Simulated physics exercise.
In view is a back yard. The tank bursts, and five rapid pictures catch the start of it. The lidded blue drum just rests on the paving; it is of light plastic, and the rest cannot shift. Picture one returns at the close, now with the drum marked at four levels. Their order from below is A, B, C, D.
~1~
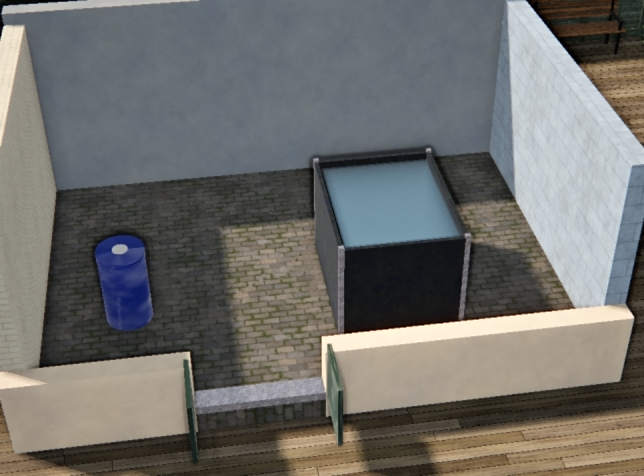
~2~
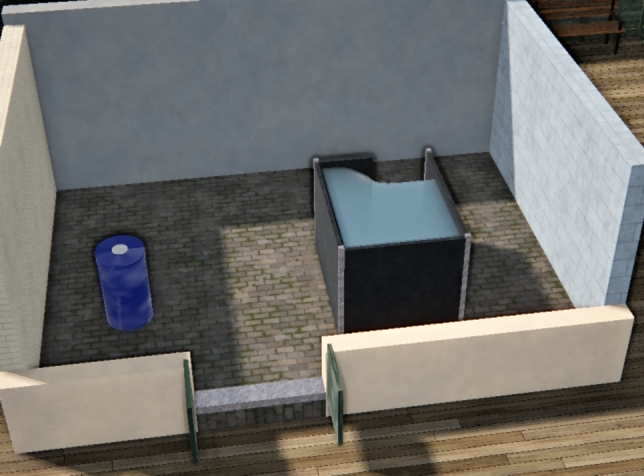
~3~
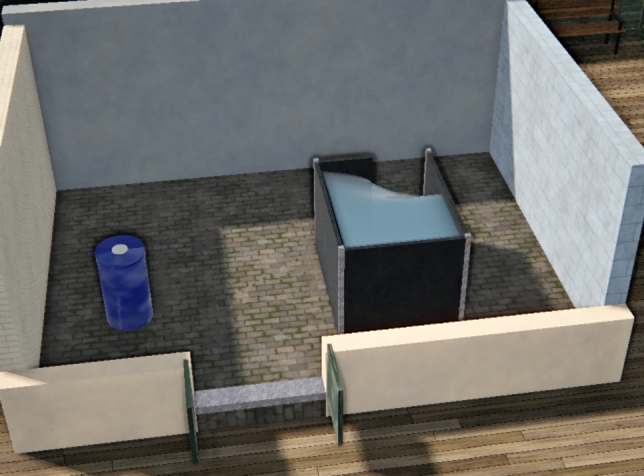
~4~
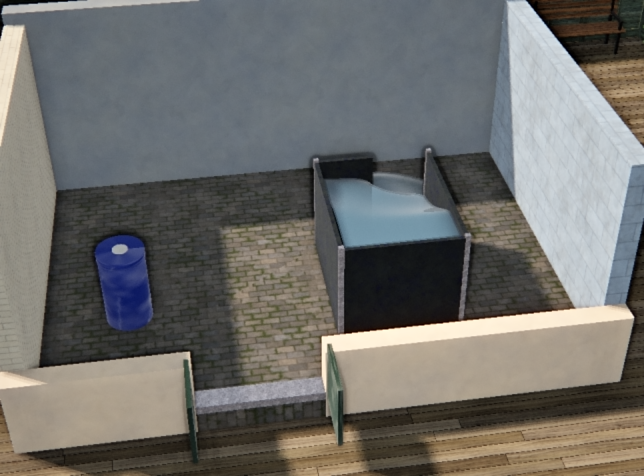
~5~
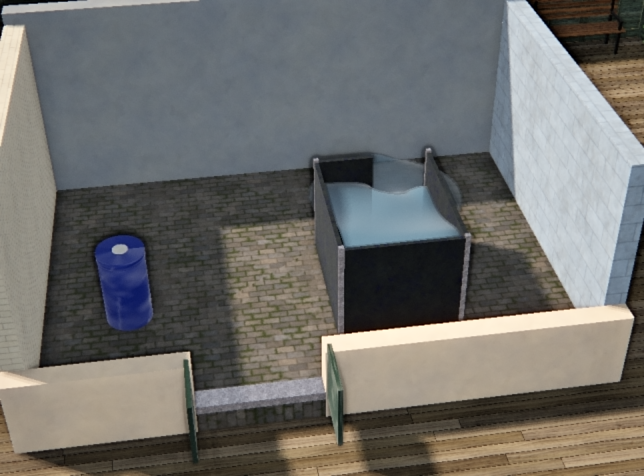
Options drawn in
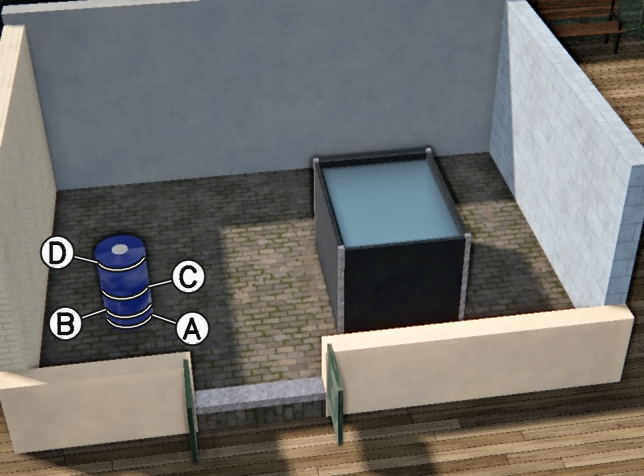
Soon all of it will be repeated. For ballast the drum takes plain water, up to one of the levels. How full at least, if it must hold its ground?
Use mark B.
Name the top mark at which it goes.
Mark A.
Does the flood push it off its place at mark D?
No, that is safe.
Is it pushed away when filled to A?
Yes.
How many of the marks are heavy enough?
Three.
In white, A at (130, 327); B at (128, 317); C at (125, 298); D at (120, 269); from the bottom up A, B, C, D.
With A, it is pushed about its own width away.
With B, it does not move.
With C, it does not move.
With D, it does not move.
